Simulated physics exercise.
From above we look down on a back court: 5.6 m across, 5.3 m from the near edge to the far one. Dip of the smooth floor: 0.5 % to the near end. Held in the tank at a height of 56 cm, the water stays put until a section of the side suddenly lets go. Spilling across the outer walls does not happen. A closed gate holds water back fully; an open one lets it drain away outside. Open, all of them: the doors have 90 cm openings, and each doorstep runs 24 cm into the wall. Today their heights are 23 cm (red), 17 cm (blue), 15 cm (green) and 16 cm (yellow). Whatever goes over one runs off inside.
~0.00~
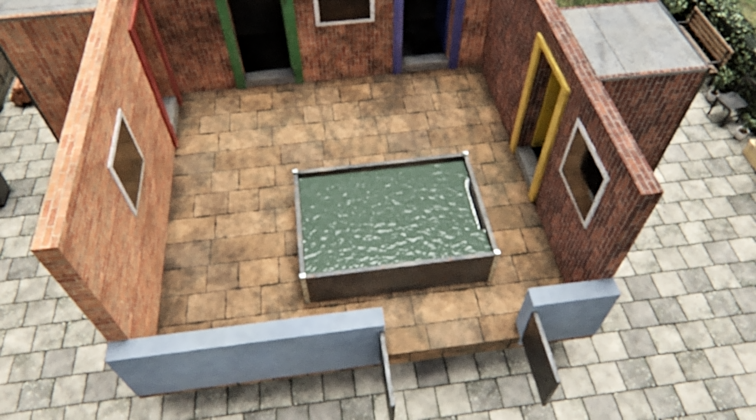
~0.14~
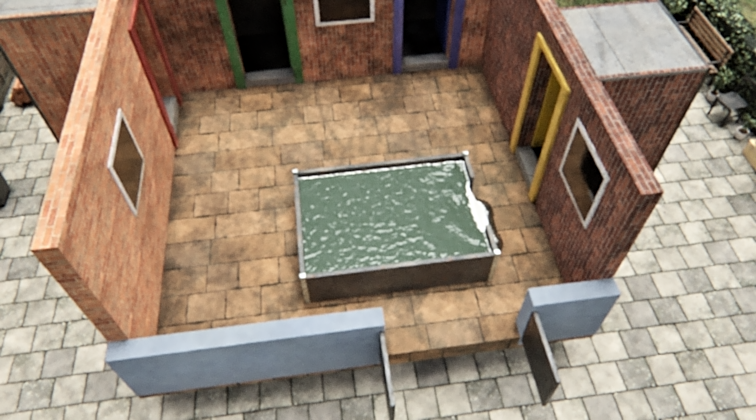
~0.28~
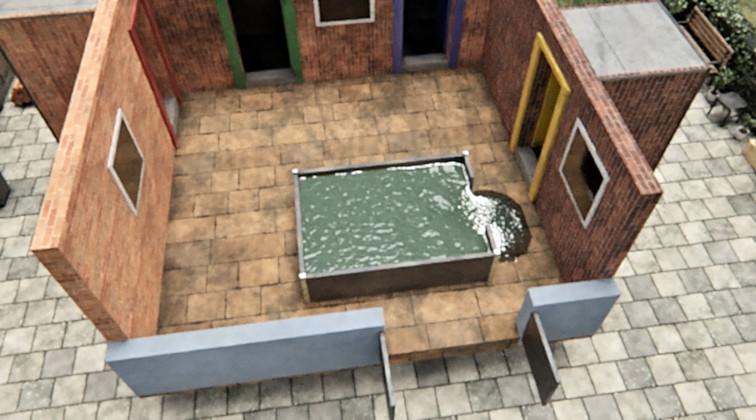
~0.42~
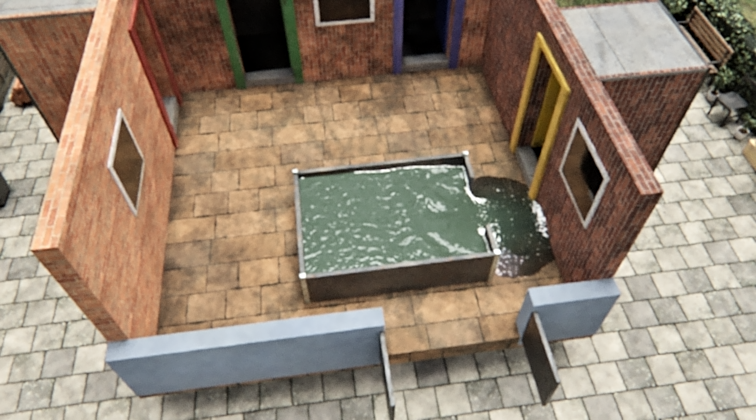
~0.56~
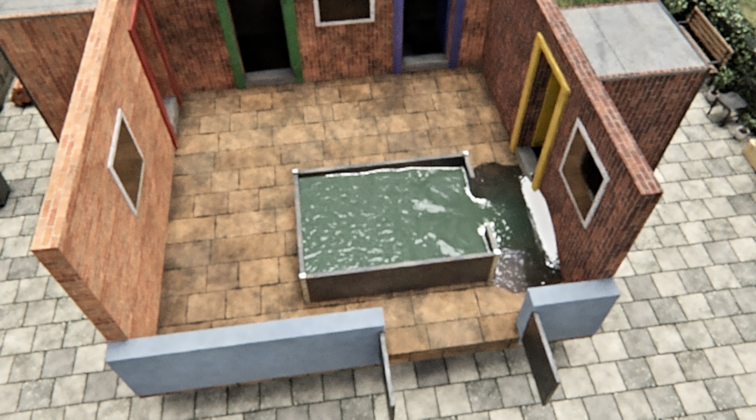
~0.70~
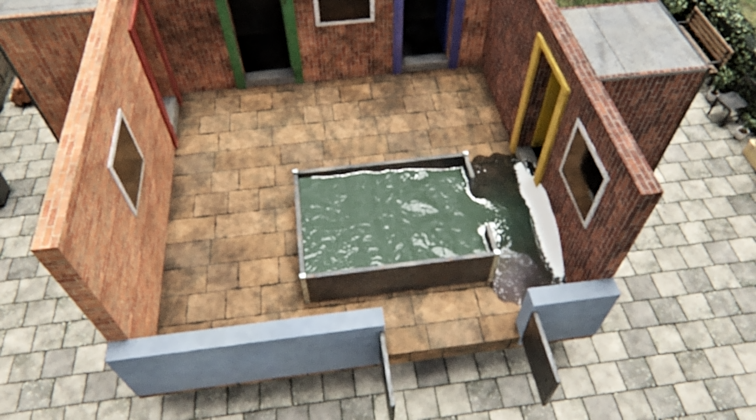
Green water pouring through a gap in the tank's right side, spreading across brown paving and surging against the right-hand brick wall.
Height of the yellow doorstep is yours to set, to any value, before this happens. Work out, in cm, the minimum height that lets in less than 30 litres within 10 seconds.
I would say 19 cm.
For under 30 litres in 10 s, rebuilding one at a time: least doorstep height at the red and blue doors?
You'd want some 6.0 cm at red and some 10.5 cm at blue.
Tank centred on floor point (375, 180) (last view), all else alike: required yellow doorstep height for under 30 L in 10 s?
Then about 32 centimetres at the least.
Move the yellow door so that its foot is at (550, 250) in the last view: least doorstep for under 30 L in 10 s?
Roughly 29 cm.
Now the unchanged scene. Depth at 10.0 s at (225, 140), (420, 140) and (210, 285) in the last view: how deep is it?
In that order: 9, 2 and 4 cm.
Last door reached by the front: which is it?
Answer: Red.
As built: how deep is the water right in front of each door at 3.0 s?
Red door 0 cm, blue door 17 cm, green door 0 cm, yellow door 18 cm.
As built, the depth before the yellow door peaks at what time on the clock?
Near 2.2 seconds.
After 1.4 s water covers 15 % of the floor, deepest (43 cm) near (576, 312); 21 cm at the yellow door, 6 litres in over its 16 cm doorstep.
After 3.0 s water covers 40 % of the floor, deepest (34 cm) near (576, 312); 18 cm at the yellow door, 39 litres in over its 16 cm doorstep.
After 10.0 s water covers 95 % of the floor, deepest (14 cm) near (576, 312); 7 cm at the yellow door, 49 litres in over its 16 cm doorstep.
At the yellow door as built, the water arrived by 0.6 s and peaked near 22 cm at 2.2 s.
Run again over the same 10 s with other heights there, 51 litres in over 16 cm, 15 litres over 22 cm. The limit of 30 litres is kept from about 19 cm up.
